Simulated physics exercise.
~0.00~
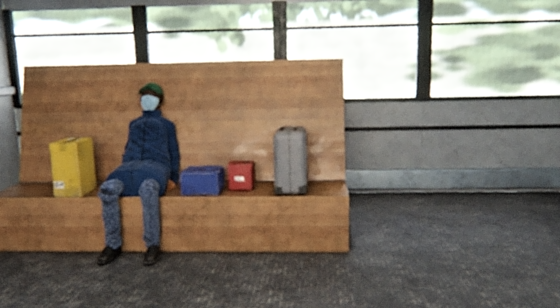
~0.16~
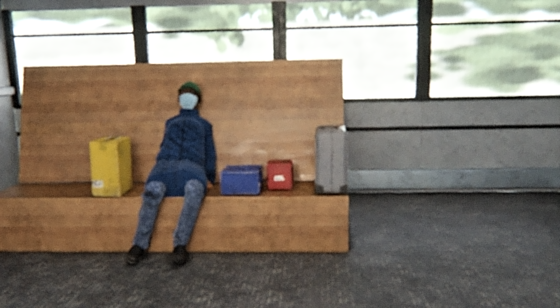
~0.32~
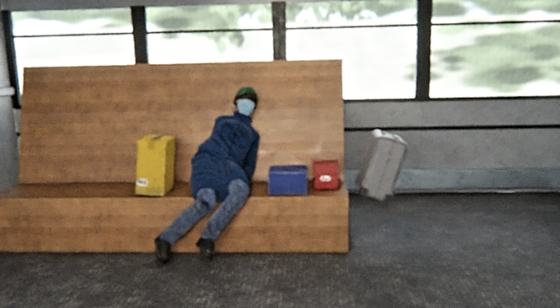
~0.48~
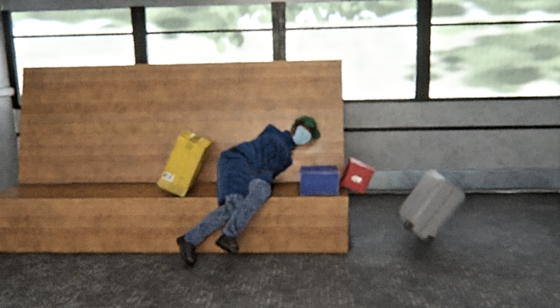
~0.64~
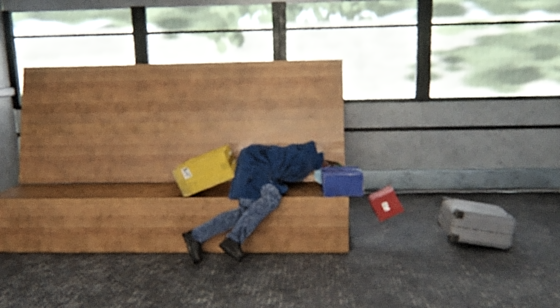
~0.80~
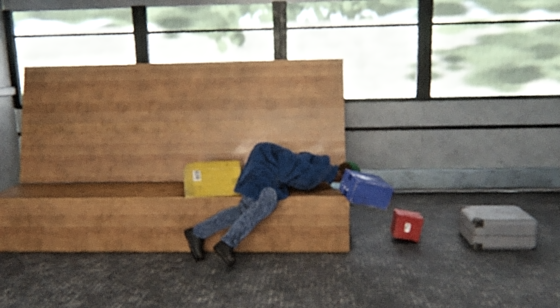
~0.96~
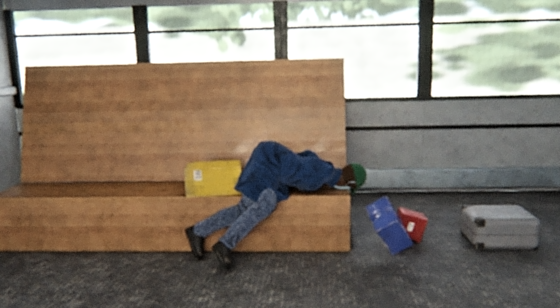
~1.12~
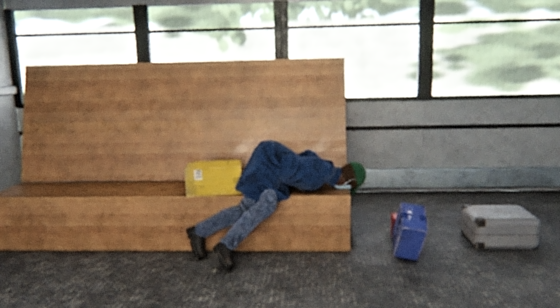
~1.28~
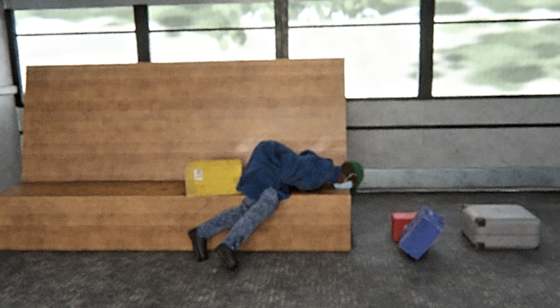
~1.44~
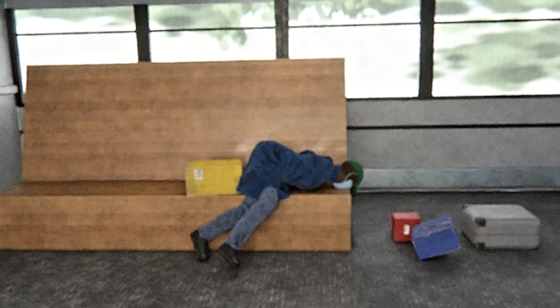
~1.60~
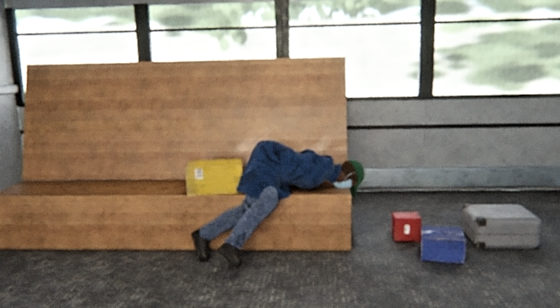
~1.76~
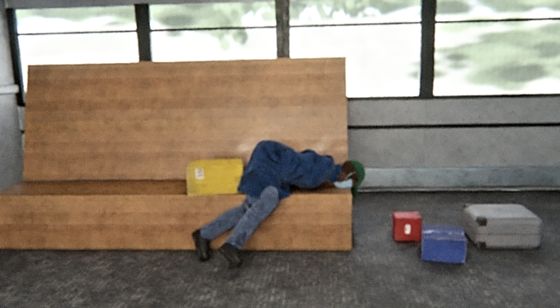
A seated sleeper and boxes slide right, the sleeper slumps, and three cases fall off.
